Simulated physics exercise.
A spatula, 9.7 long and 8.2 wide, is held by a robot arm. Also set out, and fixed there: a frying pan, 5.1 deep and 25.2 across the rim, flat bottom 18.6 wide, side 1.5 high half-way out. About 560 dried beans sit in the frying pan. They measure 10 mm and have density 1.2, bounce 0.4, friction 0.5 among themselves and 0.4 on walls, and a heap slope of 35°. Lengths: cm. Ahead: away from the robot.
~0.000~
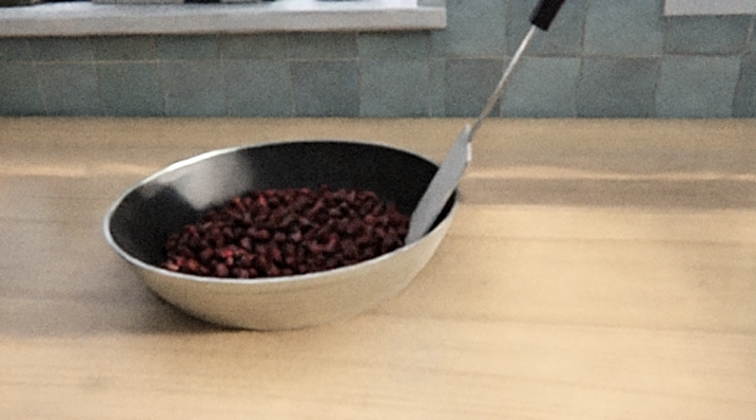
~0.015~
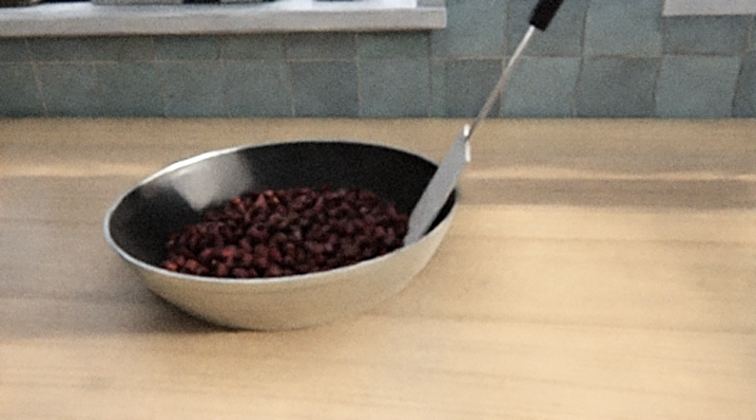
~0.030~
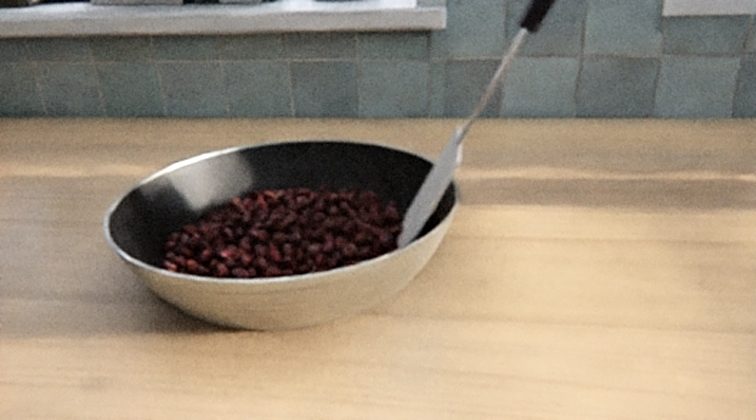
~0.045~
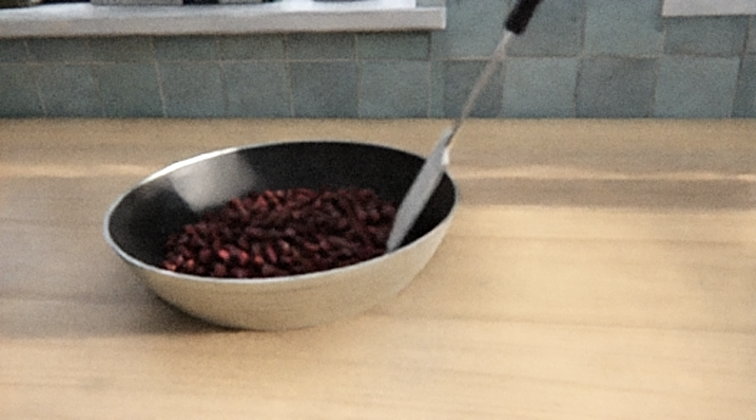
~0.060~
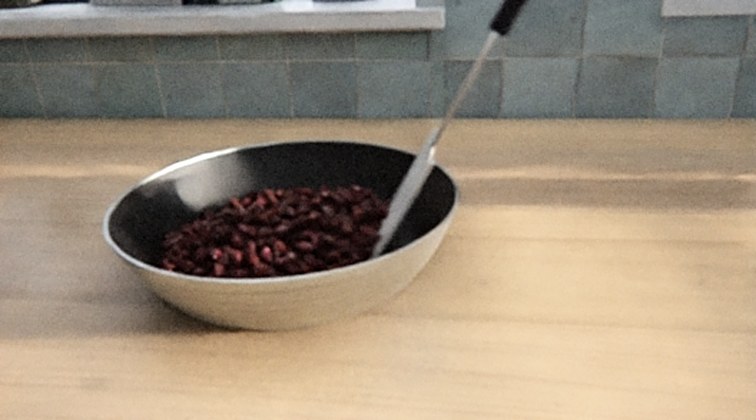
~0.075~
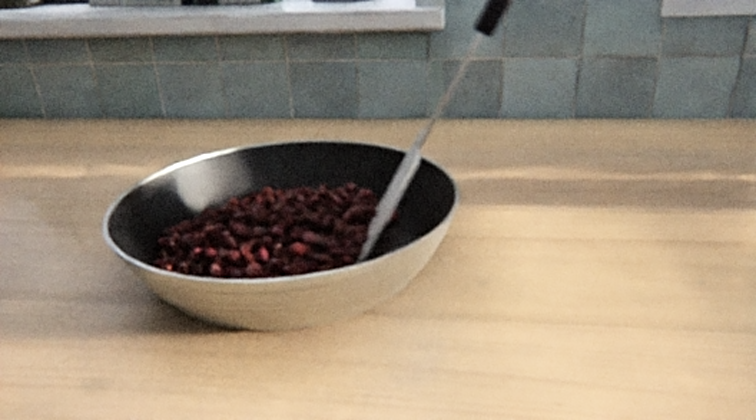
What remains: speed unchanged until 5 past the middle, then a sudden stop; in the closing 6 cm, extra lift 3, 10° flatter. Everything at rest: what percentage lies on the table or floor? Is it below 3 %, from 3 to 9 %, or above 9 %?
Below 3 %.
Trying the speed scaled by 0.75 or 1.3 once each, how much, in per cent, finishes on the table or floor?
About 0 and 0 per cent.
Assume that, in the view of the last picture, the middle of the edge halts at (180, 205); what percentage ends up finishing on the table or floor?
Some 10 per cent.
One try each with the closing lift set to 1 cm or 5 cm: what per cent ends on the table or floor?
0 and 0 per cent.
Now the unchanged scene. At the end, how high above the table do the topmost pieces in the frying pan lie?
5.0 cm.
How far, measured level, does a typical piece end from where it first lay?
About 4 cm.
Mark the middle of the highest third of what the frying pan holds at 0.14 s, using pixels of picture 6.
(258, 228).
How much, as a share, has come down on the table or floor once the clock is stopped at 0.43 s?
About 0 per cent.
After 0.14 s, sloping 62°, highest piece 4 above the table; 559 in the frying pan.
After 0.20 s, sloping 57°, highest piece 5 above the table; 559 in the frying pan.
After 0.43 s, sloping 52°, highest piece 5 above the table; 559 in the frying pan.
After 1.48 s, sloping 52°, highest piece 5 above the table; 559 in the frying pan.
At rest, 559 in the frying pan. That is 0 % on the table or floor.
